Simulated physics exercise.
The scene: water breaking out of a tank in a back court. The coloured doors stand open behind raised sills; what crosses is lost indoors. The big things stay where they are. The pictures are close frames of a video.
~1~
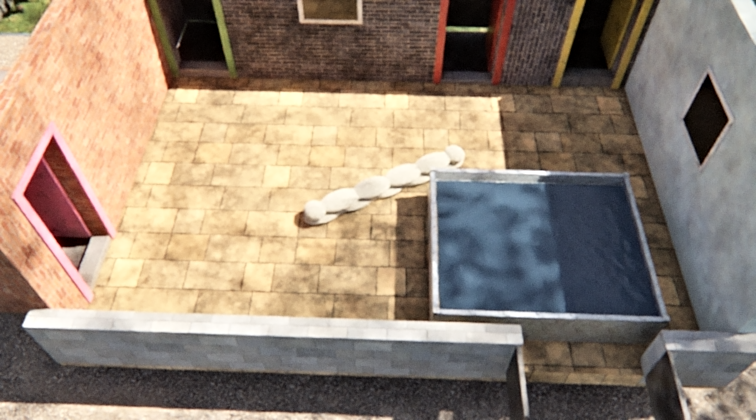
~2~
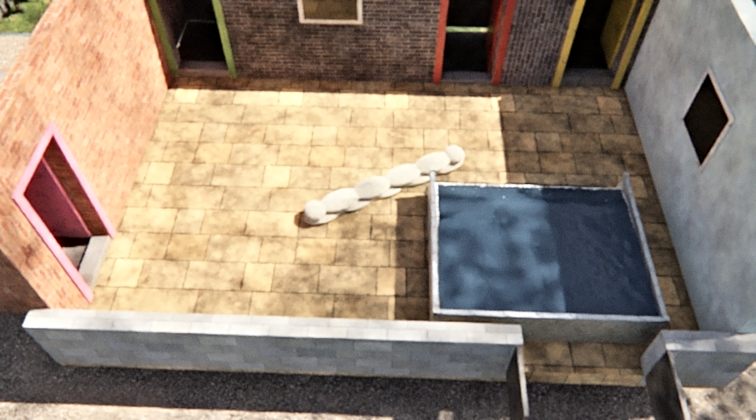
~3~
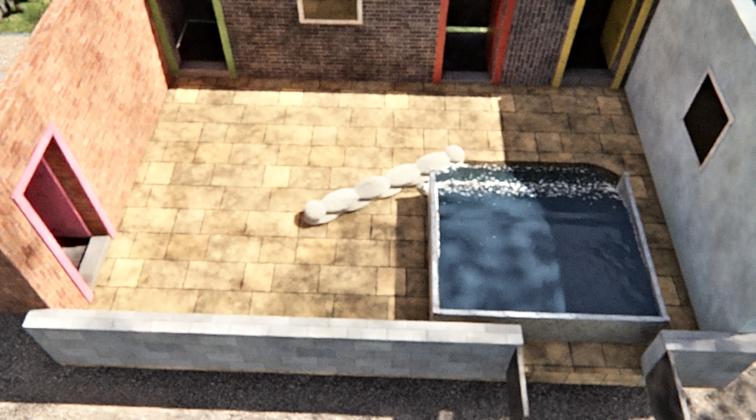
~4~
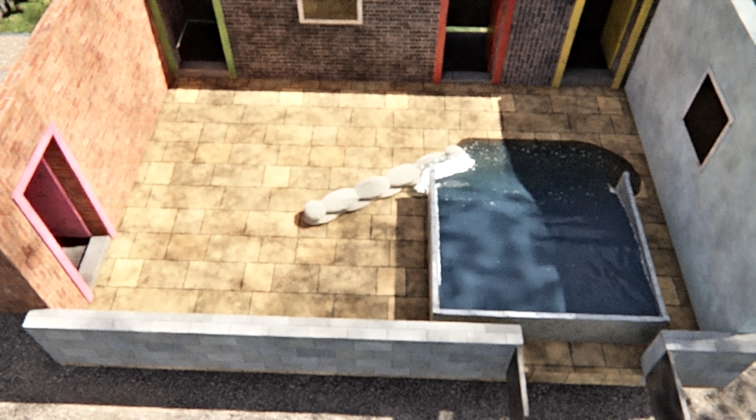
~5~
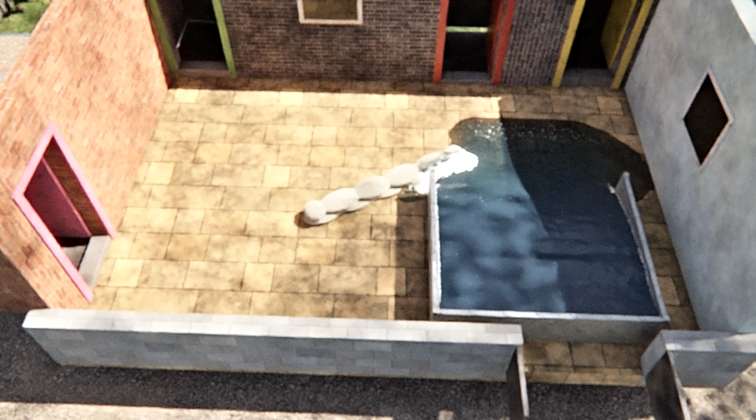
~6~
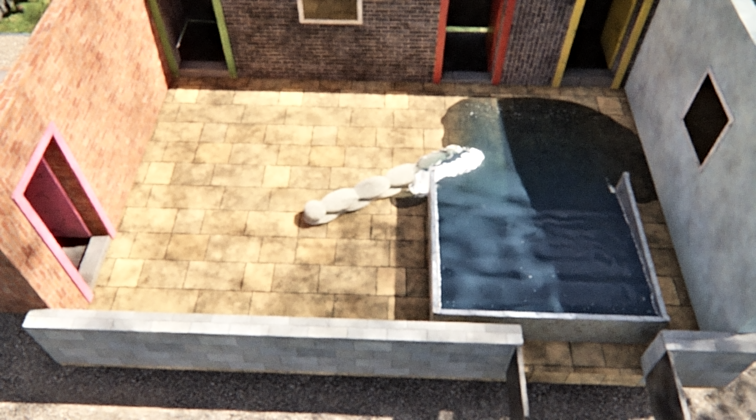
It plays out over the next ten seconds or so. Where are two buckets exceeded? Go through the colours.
In the end: The pink door stays under that; the green door stays under that; the red door takes more than that; the yellow door takes more than that.
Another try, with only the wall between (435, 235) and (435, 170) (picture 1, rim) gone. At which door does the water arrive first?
First comes the pink door.
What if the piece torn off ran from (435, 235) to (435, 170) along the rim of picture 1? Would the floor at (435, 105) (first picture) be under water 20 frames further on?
At that place: No water.
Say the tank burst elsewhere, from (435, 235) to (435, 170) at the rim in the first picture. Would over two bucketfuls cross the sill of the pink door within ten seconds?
The pink door passes that mark.
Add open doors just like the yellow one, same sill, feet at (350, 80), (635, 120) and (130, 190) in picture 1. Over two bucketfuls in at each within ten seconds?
In that order: Keeps below it, lets more in, stays under.
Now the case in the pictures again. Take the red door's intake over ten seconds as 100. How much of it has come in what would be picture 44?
Roughly 95 per cent.
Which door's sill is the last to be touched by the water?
It is the one in pink.
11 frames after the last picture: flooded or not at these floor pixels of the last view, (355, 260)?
Answer: Covered.
A moment on, water covers 30 % of the floor; the pink door not reached, the green door not reached, the red door over two buckets in, the yellow door wet at the sill, nothing in.
Next, water covers 40 % of the floor; the pink door not reached, the green door not reached, the red door far over two buckets in, the yellow door over two buckets in.
Then, water covers 55 % of the floor; the pink door not reached, the green door not reached, the red door far over two buckets in, the yellow door far over two buckets in.
Later, water covers 85 % of the floor; the pink door wet at the sill, nothing in, the green door wet at the sill, nothing in, the red door far over two buckets in, the yellow door far over two buckets in.
In the end, water covers 90 % of the floor; the pink door wet at the sill, nothing in, the green door wet at the sill, nothing in, the red door far over two buckets in, the yellow door far over two buckets in.
